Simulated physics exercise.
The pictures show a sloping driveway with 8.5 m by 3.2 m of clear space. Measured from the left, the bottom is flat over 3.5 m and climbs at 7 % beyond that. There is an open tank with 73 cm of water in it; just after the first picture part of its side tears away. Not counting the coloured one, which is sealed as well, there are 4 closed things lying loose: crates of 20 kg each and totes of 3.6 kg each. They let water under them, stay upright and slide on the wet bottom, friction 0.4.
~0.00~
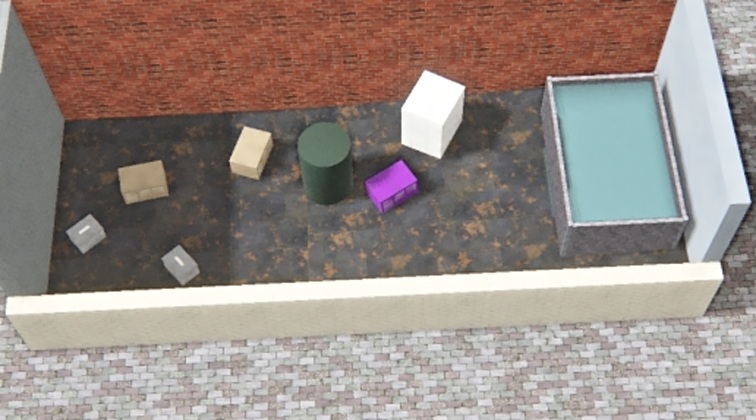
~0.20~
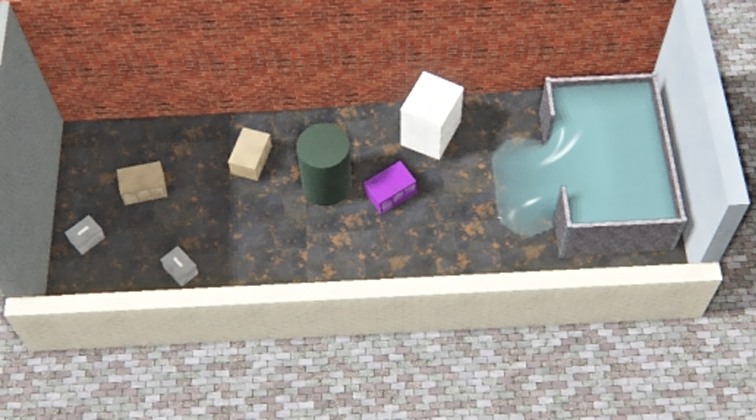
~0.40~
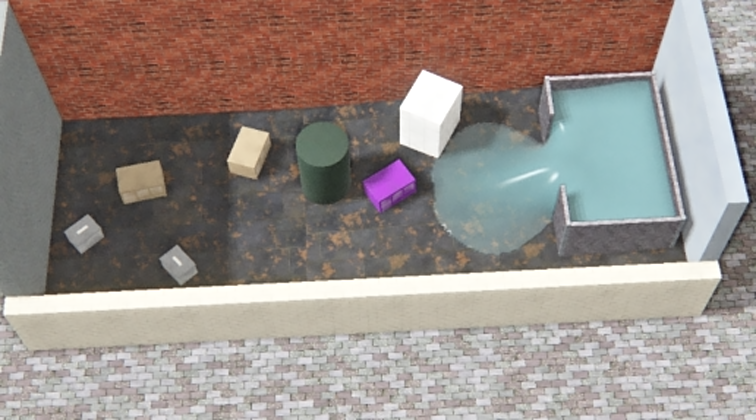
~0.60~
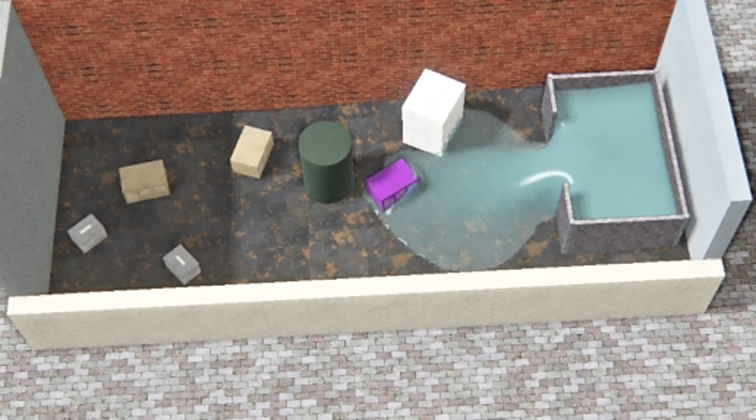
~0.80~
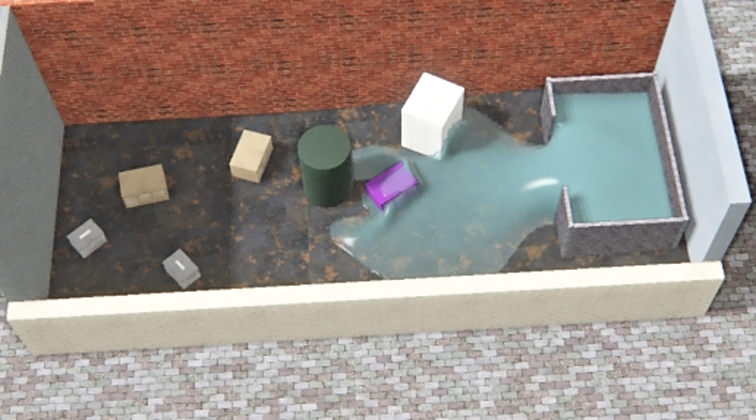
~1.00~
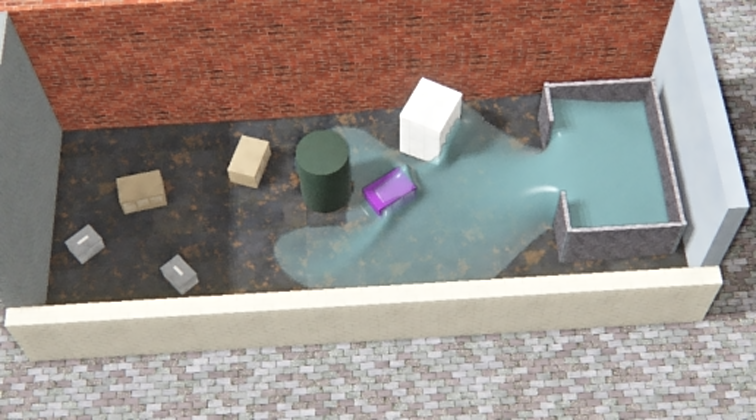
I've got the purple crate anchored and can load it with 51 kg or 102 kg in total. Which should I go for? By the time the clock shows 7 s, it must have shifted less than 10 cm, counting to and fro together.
Neither will be enough.
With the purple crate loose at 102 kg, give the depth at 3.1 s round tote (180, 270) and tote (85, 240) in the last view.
Some 14 cm at the first, some 13 cm at the second.
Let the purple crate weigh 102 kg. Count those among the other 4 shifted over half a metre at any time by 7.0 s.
The number is 3.
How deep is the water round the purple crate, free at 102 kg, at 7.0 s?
Something like 11 centimetres.
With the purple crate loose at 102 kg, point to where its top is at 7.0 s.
Roughly at (361, 194) in the last view.
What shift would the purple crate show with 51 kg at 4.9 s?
About 450 cm.
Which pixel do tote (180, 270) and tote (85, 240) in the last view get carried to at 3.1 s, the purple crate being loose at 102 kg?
Near (79, 188) and (89, 167).
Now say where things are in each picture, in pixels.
The first frame shows the purple crate at (393, 181) rests on the ground; water covers 3.0 m2; 0 of 5 have shifted.
The second frame shows the purple crate at (391, 182) rests on the ground; water covers 4.1 m2; 0 of 5 have shifted.
The third frame shows the purple crate at (391, 180) rests on the ground; 5.6 m2 under water; 0 of 5 have shifted.
The fourth frame shows the purple crate at (394, 179) rests on the ground; water covers 7.0 m2; 0 of 5 have shifted.
The fifth frame shows the purple crate at (393, 183), on the bottom; water covers 8.5 m2; 0 of 5 have shifted.
The sixth frame shows the purple crate at (391, 188), on the bottom; 10.6 m2 under water; 0 of 5 have shifted.
After 1.4 s the purple crate would be 48 cm from its start with 51 kg and 36 cm from its start with 102 kg; 16 cm of water round it then.
After 3.1 s the purple crate would be 300 cm from its start with 51 kg and 42 cm from its start with 102 kg; 13 cm of water round it then.
After 4.9 s the purple crate would be 436 cm from its start with 51 kg and 42 cm from its start with 102 kg; 8 cm of water round it then.
After 7.0 s the purple crate would be 439 cm from its start with 51 kg and 42 cm from its start with 102 kg; 11 cm of water round it then.
